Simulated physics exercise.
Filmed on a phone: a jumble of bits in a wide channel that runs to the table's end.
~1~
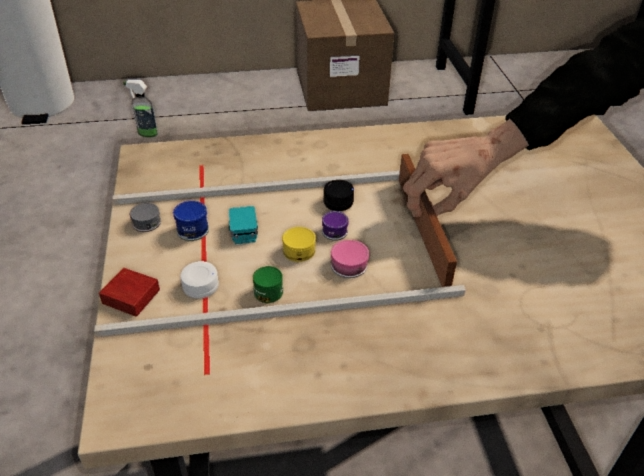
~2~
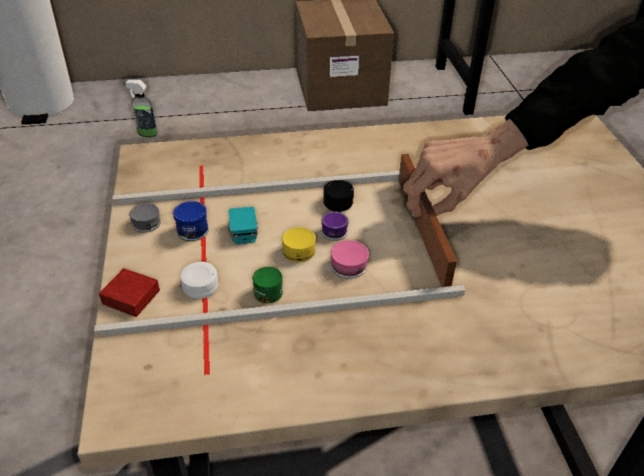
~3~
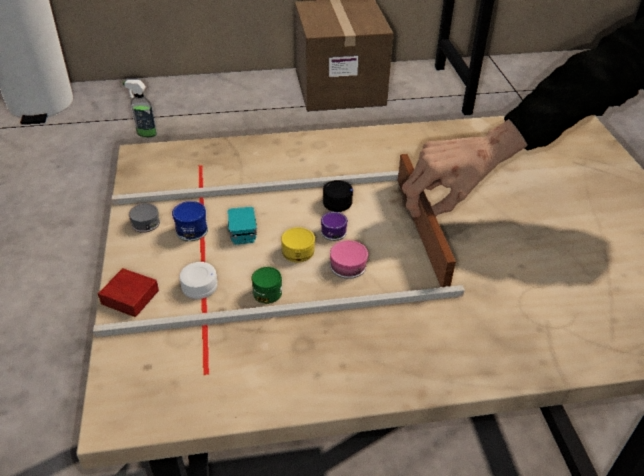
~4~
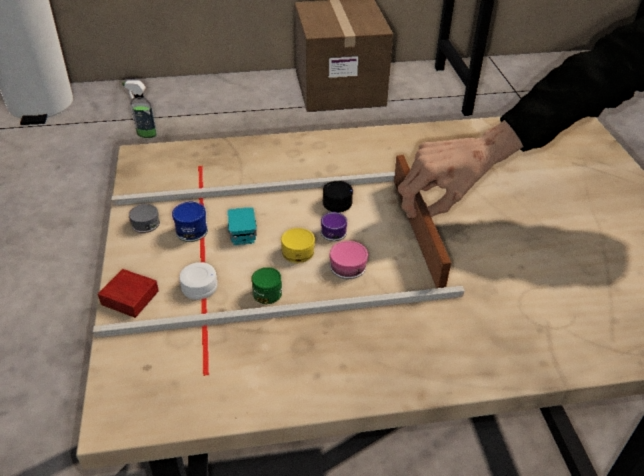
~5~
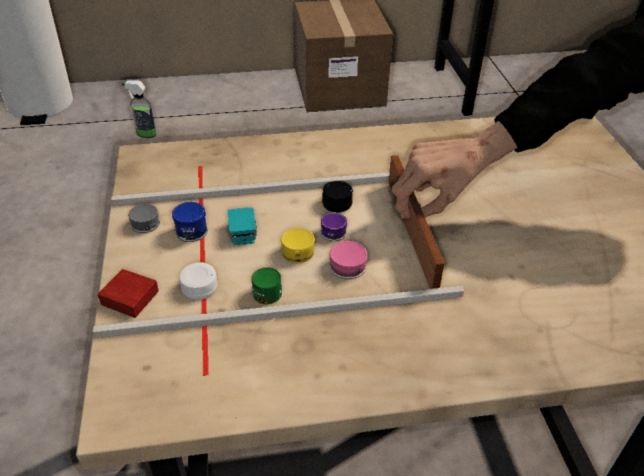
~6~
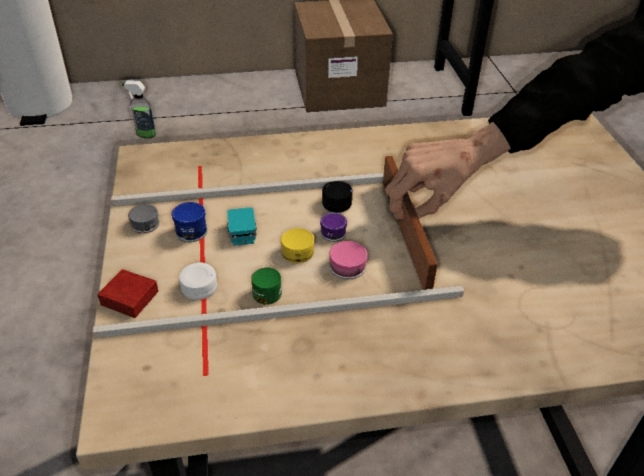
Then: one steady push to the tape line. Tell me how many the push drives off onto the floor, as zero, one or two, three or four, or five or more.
Zero, I think.
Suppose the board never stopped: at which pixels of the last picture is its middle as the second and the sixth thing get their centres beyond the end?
Around (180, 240); afterwards around (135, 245).
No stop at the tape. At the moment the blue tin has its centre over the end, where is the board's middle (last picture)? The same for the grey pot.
Near (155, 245) in the first case, near (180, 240) in the other.
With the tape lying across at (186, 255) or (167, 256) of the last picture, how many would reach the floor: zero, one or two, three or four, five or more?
For the first tape, either one or two; for the second, either one or two.
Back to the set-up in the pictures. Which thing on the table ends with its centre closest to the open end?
Ending up nearest is the red block.
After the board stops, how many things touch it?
The figure is 4.
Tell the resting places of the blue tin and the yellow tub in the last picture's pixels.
Going in order, first (145, 218) and next (168, 258).
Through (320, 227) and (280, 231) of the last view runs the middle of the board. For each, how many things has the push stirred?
So far 4, and 6 at the second.
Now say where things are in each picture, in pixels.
In the first picture, red block (130, 292); grey pot (146, 218); blue tin (191, 221); board (425, 216); tape (204, 252).
In the second picture, grey pot (145, 218); yellow tub (299, 245).
In the third picture, blue tin (190, 221); board (424, 217).
In the fourth picture, red block (129, 293); black lid (338, 196).
In the fifth picture, grey pot (144, 218); green tub (267, 286).
In the sixth picture, red block (129, 293); grey pot (144, 219); blue tin (190, 222); board (407, 219); tape (202, 253).
A little later, none off yet; red block at rest near (129, 293); grey pot at rest near (144, 219); blue tin at rest near (190, 222).
When it is over, the number that fall off is zero.
